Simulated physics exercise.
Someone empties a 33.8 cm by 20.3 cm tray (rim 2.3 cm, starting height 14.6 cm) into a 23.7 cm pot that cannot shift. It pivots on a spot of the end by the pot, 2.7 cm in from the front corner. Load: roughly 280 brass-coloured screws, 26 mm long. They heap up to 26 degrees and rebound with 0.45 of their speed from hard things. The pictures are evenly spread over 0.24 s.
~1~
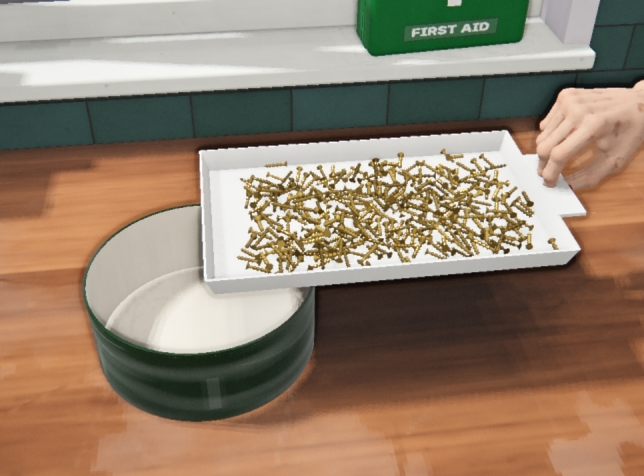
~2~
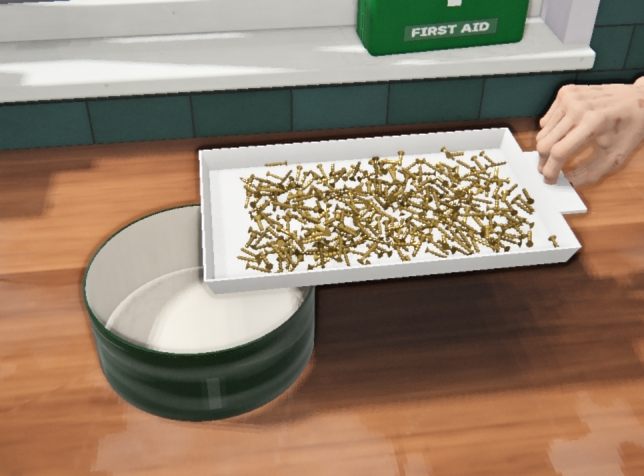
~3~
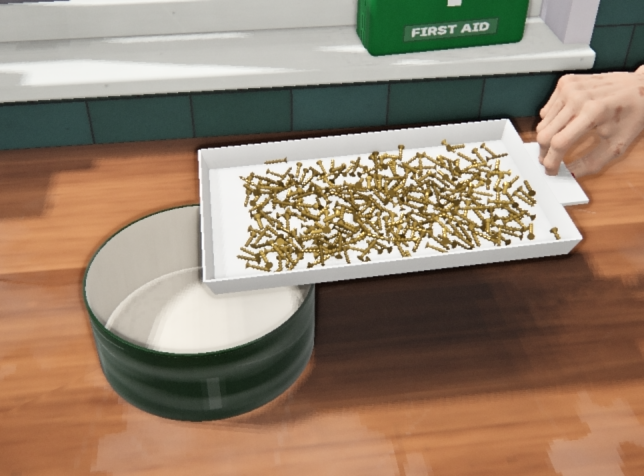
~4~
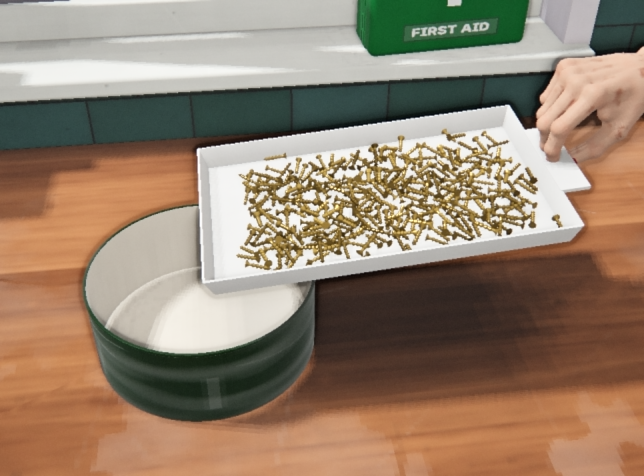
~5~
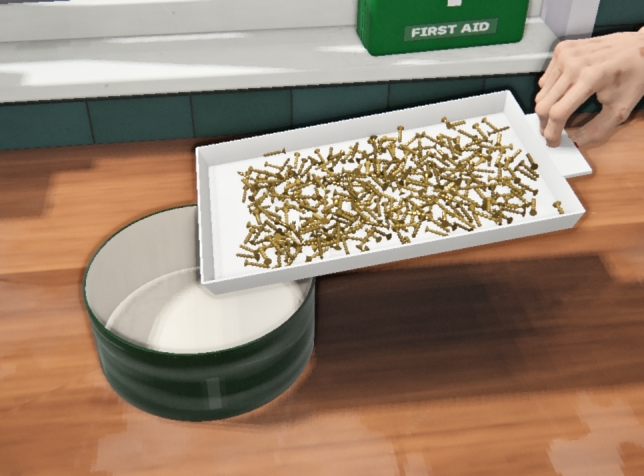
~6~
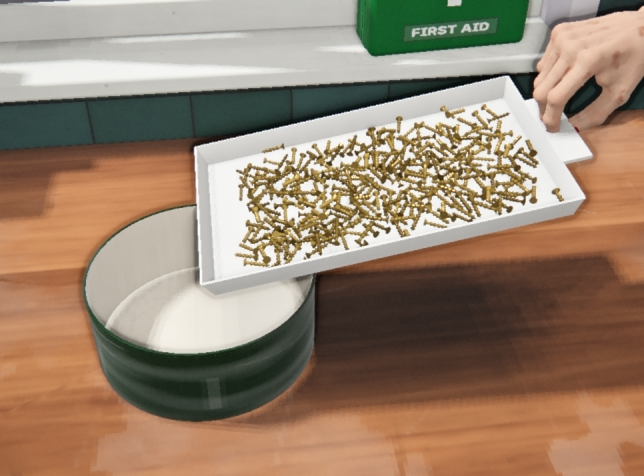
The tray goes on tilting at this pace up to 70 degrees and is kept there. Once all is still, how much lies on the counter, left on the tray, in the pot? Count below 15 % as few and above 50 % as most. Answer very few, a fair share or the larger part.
Counter very few, tray a fair share, pot the larger part.
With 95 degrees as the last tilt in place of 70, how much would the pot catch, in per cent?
It would be near 95 per cent.
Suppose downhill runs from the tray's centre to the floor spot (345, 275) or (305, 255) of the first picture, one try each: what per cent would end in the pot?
About 15 and 55 per cent.
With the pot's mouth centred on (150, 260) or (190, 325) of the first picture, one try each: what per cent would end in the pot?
About 55 and 65 per cent.
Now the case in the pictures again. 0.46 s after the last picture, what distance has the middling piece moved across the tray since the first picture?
Some 7 cm.
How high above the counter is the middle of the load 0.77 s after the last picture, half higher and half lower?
Some 18 cm.
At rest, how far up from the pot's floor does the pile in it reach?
About 2.5 cm.
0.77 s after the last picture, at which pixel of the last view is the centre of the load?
Around (195, 228).
Then, 0.46 s after the last picture, tilt 39 degrees; the tray holds 100 %, the pot 0 %.
Then, 0.77 s after the last picture, tilt 58 degrees; the tray holds 90 %, the pot 5 %.
Then, 1.18 s after the last picture, tilt 70 degrees; the tray holds 35 %, the pot 60 %.
In the end, counter 5 %, tray 30 %, pot 65 %.
